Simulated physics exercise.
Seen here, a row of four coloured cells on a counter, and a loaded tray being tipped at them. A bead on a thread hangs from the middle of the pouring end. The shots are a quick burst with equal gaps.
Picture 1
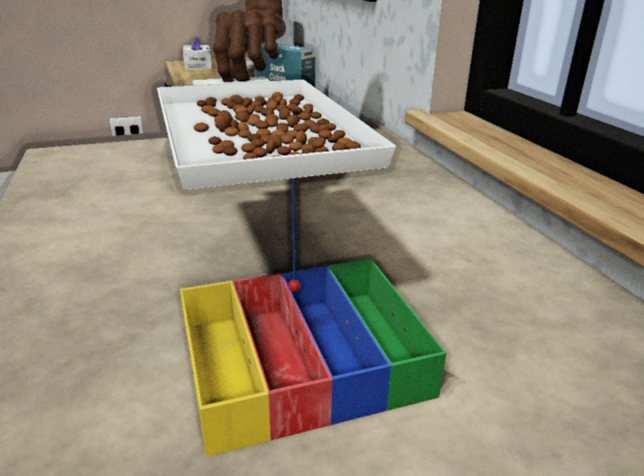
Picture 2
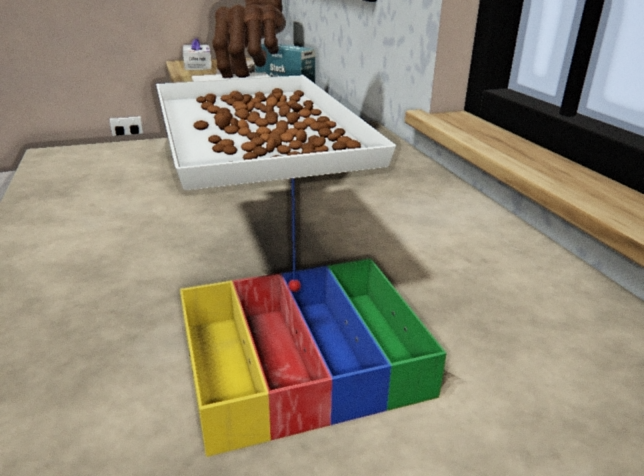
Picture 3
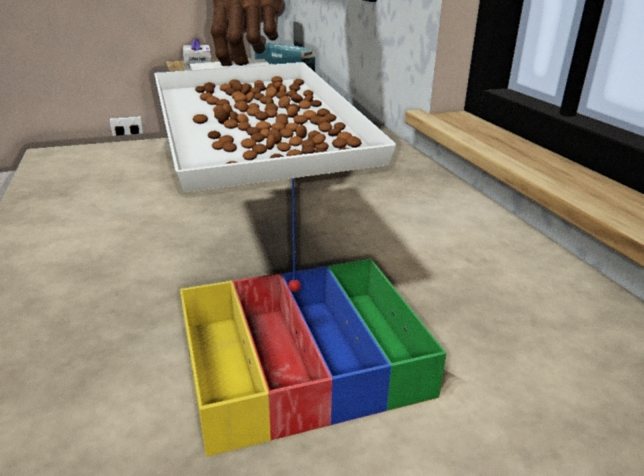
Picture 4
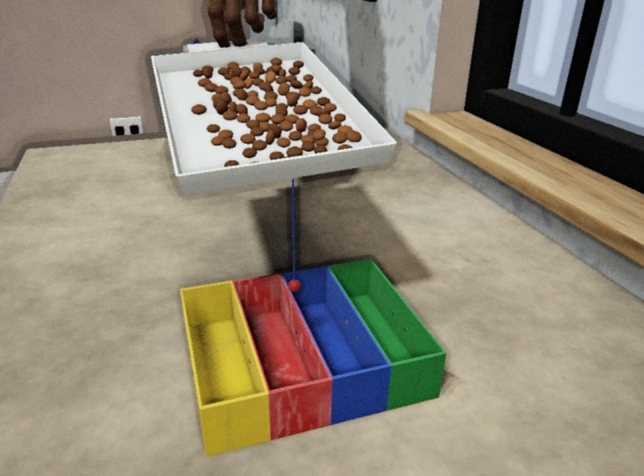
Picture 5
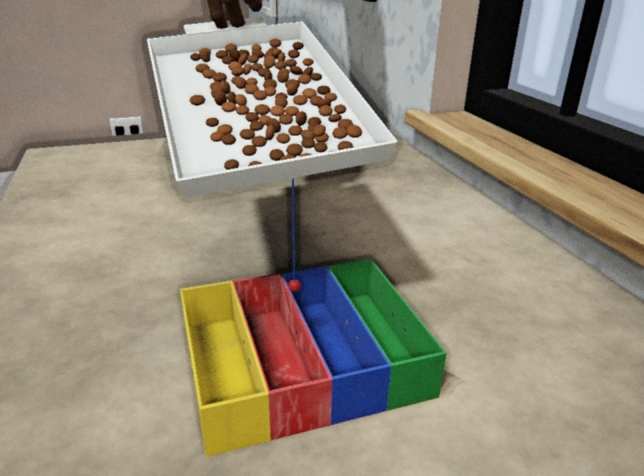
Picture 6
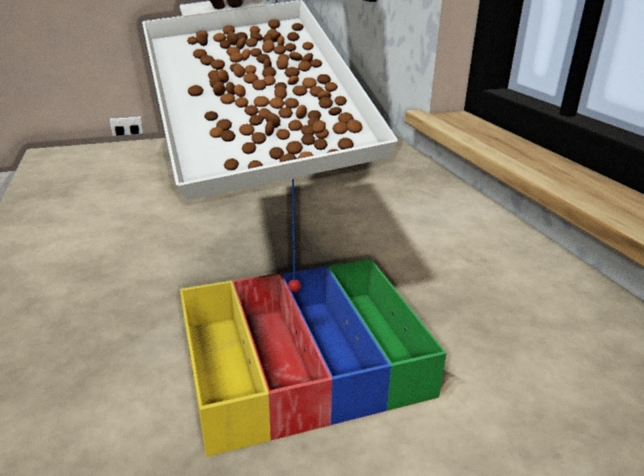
A white tray of brown kibble, a dark hand behind it, starts nearly level above yellow, red, blue and green cells on a counter. Its far end rises steadily and its near edge dips slightly at the left corner, while the pieces spread across the tray and the cells stay still.
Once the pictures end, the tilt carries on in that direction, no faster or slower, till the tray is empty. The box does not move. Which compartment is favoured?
Fullest: The yellow cell.
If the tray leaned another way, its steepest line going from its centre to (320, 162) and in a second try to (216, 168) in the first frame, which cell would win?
First the cell in green, then the cell in yellow.
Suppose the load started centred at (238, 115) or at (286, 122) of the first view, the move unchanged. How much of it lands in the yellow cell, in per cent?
The first gives 60 %, the second 50 %.
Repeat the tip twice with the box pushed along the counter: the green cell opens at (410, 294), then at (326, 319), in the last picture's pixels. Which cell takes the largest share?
The first try: That yellow cell. The second: The red cell.
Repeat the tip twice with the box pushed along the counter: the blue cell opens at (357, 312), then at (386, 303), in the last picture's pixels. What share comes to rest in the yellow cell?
In turn 30 and 20 in a hundred.
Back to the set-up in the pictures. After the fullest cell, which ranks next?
It is that red cell.
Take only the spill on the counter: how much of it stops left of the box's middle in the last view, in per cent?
It comes to 100 per cent or so.
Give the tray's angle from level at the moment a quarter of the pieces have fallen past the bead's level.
At some 80 degrees.
Soon, tray tipped steeply; nearly all on the tray; a small part falling or outside the box.
A while on, tray tipped past a quarter turn; about a quarter on the tray; about a quarter in the yellow cell; a small part in the red cell; a stray few in the blue cell; a stray few in the green cell; about a third falling or outside the box.
Towards the end, tray tipped past a quarter turn; about half in the yellow cell; about a quarter in the red cell; a small part in the blue cell; a stray few in the green cell; about a quarter falling or outside the box.
Finally, tray tipped past a quarter turn; about half in the yellow cell; about a quarter in the red cell; a small part in the blue cell; a stray few in the green cell; about a quarter outside the box.
